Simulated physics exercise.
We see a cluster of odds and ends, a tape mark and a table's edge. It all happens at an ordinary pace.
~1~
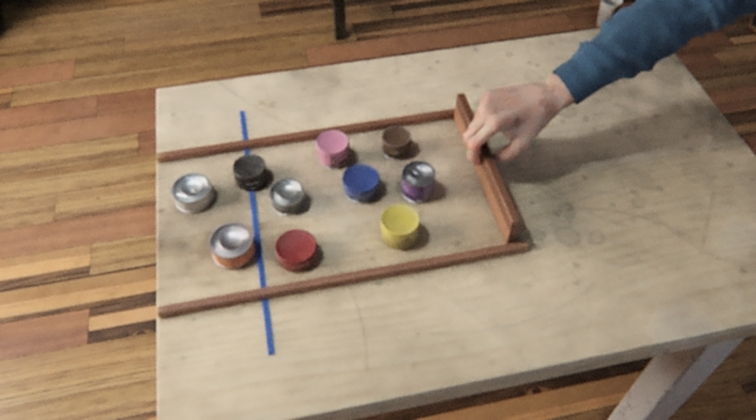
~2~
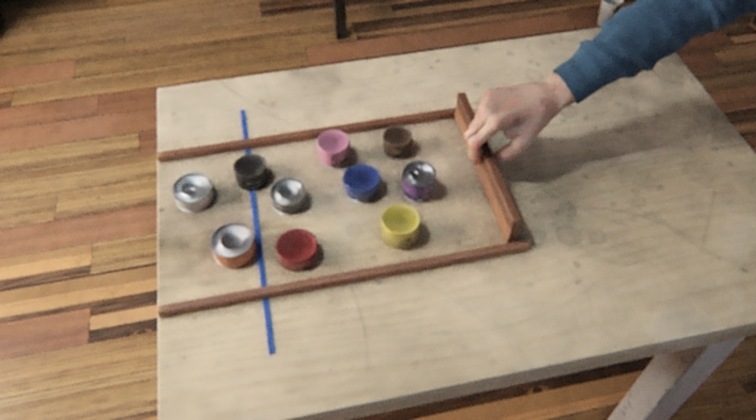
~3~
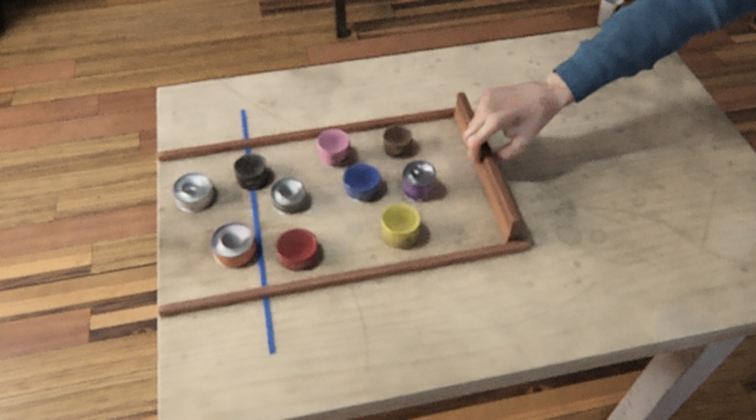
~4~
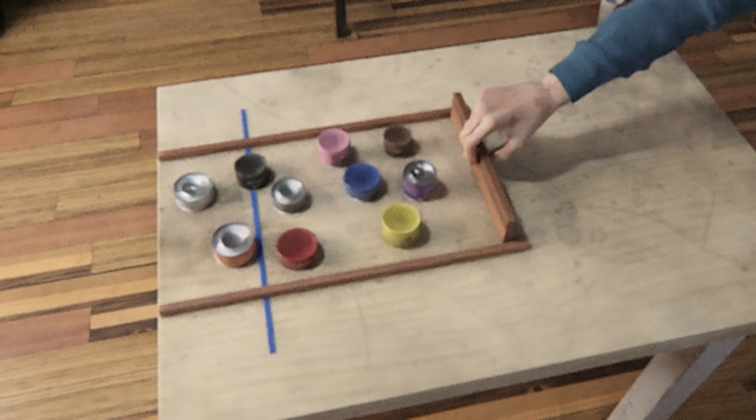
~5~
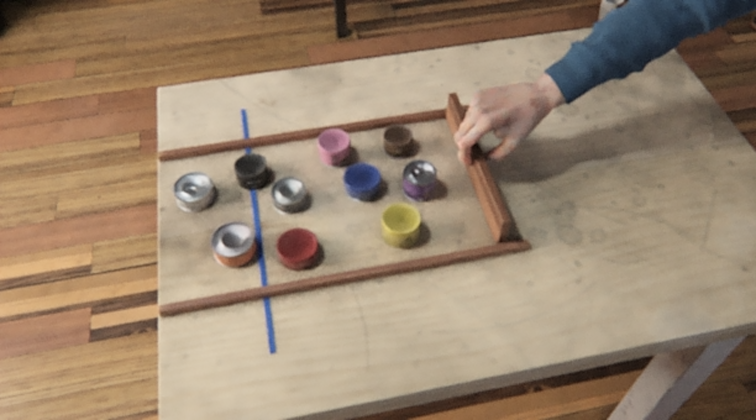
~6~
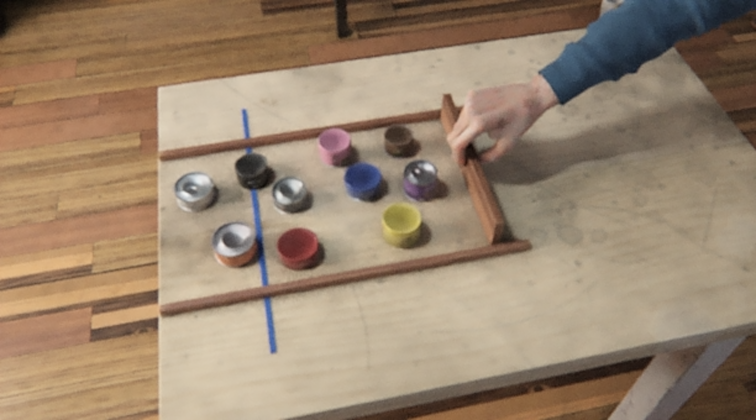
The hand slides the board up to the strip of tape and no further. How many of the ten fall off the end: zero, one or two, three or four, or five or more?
Outcome: The number that fall off is zero.
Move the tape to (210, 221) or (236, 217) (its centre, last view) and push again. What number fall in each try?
In that order 2 and 1.
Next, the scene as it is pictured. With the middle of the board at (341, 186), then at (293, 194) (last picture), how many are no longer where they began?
The counts are 7 and 9.
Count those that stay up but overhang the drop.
It comes to 1.
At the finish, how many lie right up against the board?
The number is 4.
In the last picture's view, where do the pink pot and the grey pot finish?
The pink pot at (205, 158), the grey pot at (207, 213).
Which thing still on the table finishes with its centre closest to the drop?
It is the white tin.
Soon after, none off yet; white tin at rest near (195, 191); orange tin at rest near (235, 244); black tub at rest near (252, 171).
Then, none off yet; white tin at rest near (195, 191); orange tin at rest near (235, 244); black tub moving near (248, 173).
At rest, the number that fall off is zero.
